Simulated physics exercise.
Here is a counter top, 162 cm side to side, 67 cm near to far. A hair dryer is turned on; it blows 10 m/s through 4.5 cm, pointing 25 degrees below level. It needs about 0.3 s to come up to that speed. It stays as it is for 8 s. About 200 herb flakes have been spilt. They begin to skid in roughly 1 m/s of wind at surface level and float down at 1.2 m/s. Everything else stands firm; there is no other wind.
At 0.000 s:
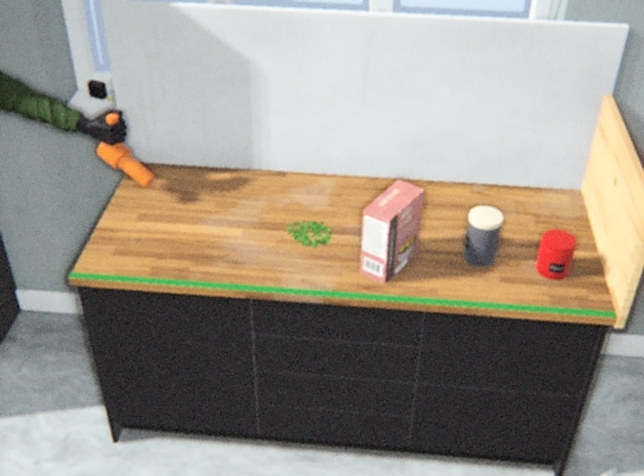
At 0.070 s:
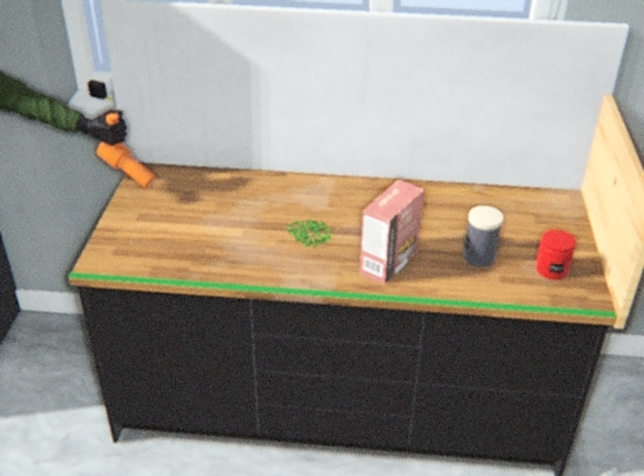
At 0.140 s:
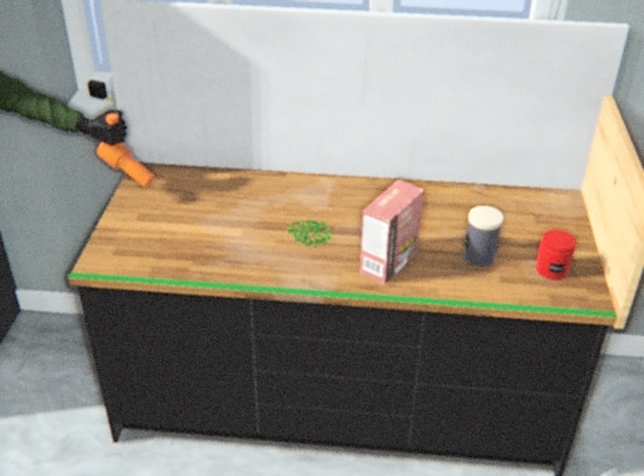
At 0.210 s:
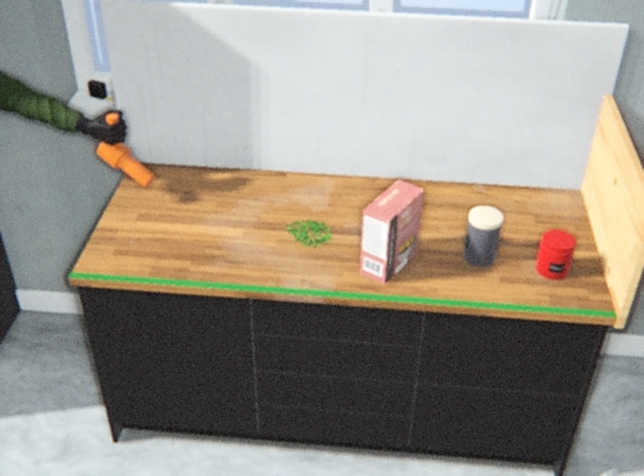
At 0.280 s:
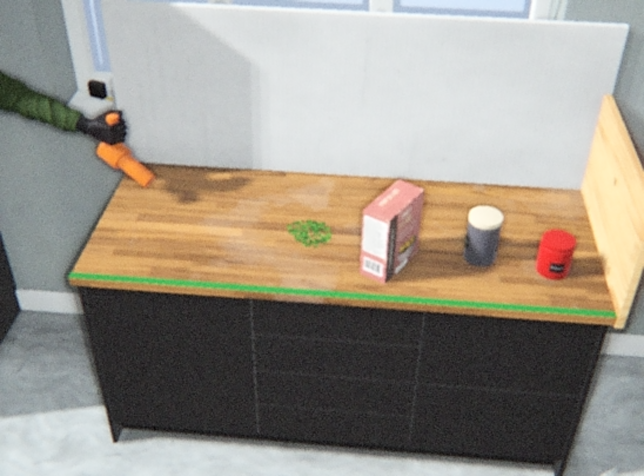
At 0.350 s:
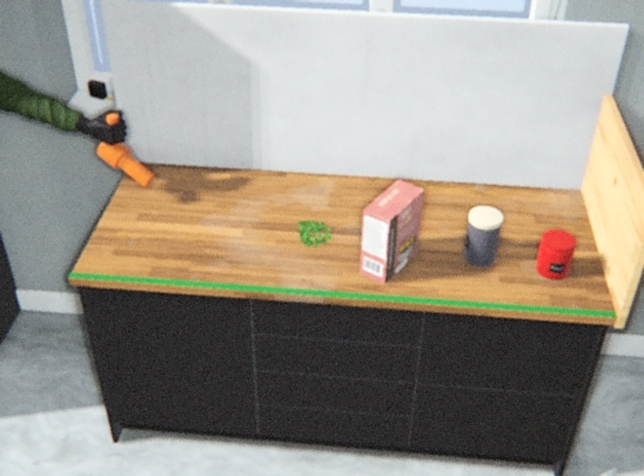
A wooden counter top with a green front edge sits on black drawers in a grey room, seen from above and in front by a still camera. A dark-gloved hand in a green sleeve points an orange hair dryer down from the left, with green flakes mid-counter and a pink carton, grey jar and red tin rightward. Nothing moves until, late on, some flakes shift slightly right.
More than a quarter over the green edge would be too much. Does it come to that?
Answer: No.
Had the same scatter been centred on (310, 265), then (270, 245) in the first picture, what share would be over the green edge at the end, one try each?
In that order: 90 %, 70 %.
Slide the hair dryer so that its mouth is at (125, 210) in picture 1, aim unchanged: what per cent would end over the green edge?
Then about 0 %.
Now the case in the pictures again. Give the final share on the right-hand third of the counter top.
About 80 %.
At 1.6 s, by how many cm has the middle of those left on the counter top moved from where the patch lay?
Roughly 45 cm.
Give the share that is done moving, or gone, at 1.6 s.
Some 20 per cent.
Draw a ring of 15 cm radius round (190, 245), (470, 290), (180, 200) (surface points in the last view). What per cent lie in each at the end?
In turn about 0 %, 0 %, 0 %.
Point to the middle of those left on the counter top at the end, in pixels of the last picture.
At about (522, 246).
After 1.6 s, 0 % are over the green edge; the middle of those still in play is near (448, 247); 20 % have settled or left.
After 2.6 s, 0 % are over the green edge; the middle of those still in play is near (464, 248); 26 % have settled or left.
After 4.4 s, 0 % are over the green edge; the middle of those still in play is near (500, 244); 36 % have settled or left.
After 8.0 s, at the end, 2 % are over the green edge; the middle of those still in play is near (522, 246).
